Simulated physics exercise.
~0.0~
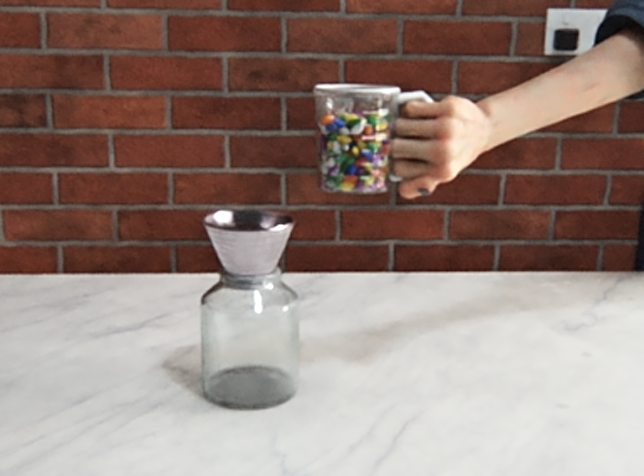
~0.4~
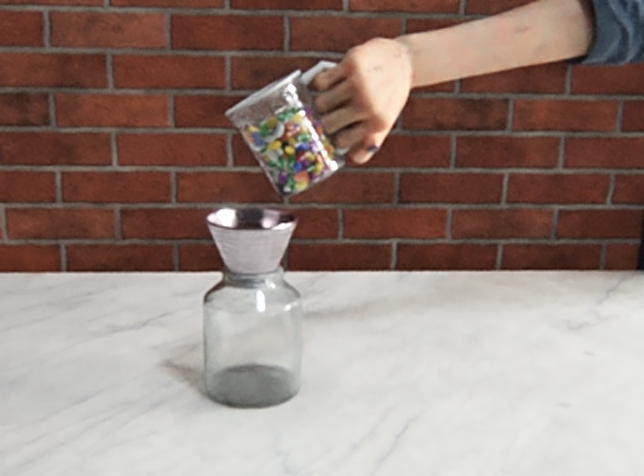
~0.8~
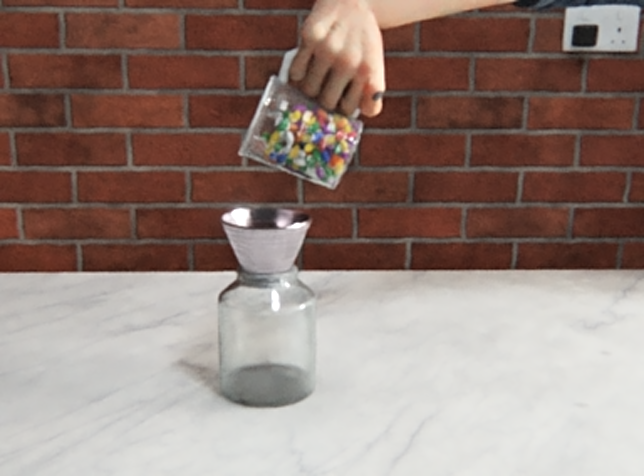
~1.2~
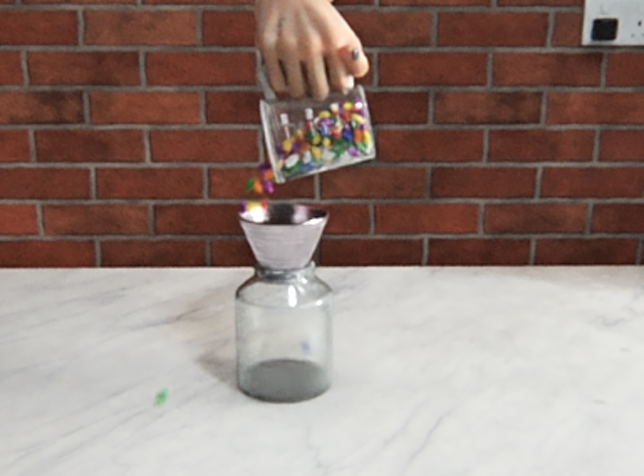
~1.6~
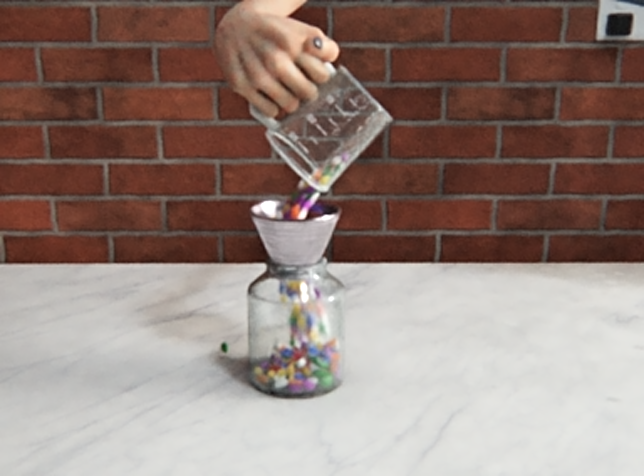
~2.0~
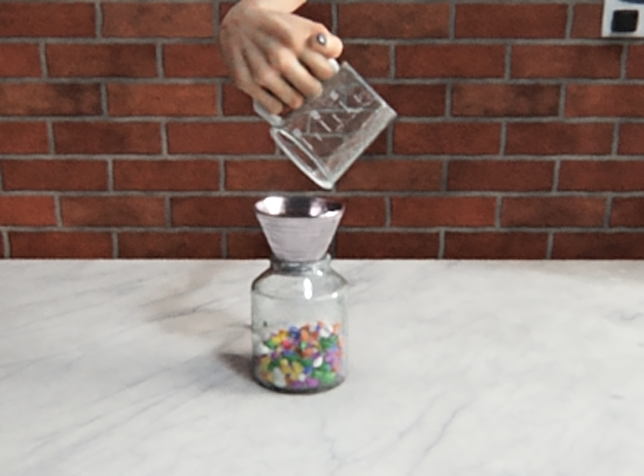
A hand reaches in from the right, holding a clear glass mug of colourful candy-like pieces above a white marble table, seen from the front against a red brick wall. A grey funnel sits in the neck of an empty clear jar. The hand carries the mug left and tips it over the funnel. Pieces begin to tumble out, and a green one appears on the table to the left. The mug tilts further, and the rest stream down into the jar. Finally the mug is empty, still held tilted, and the colourful pieces lie heaped in the jar's lower part.
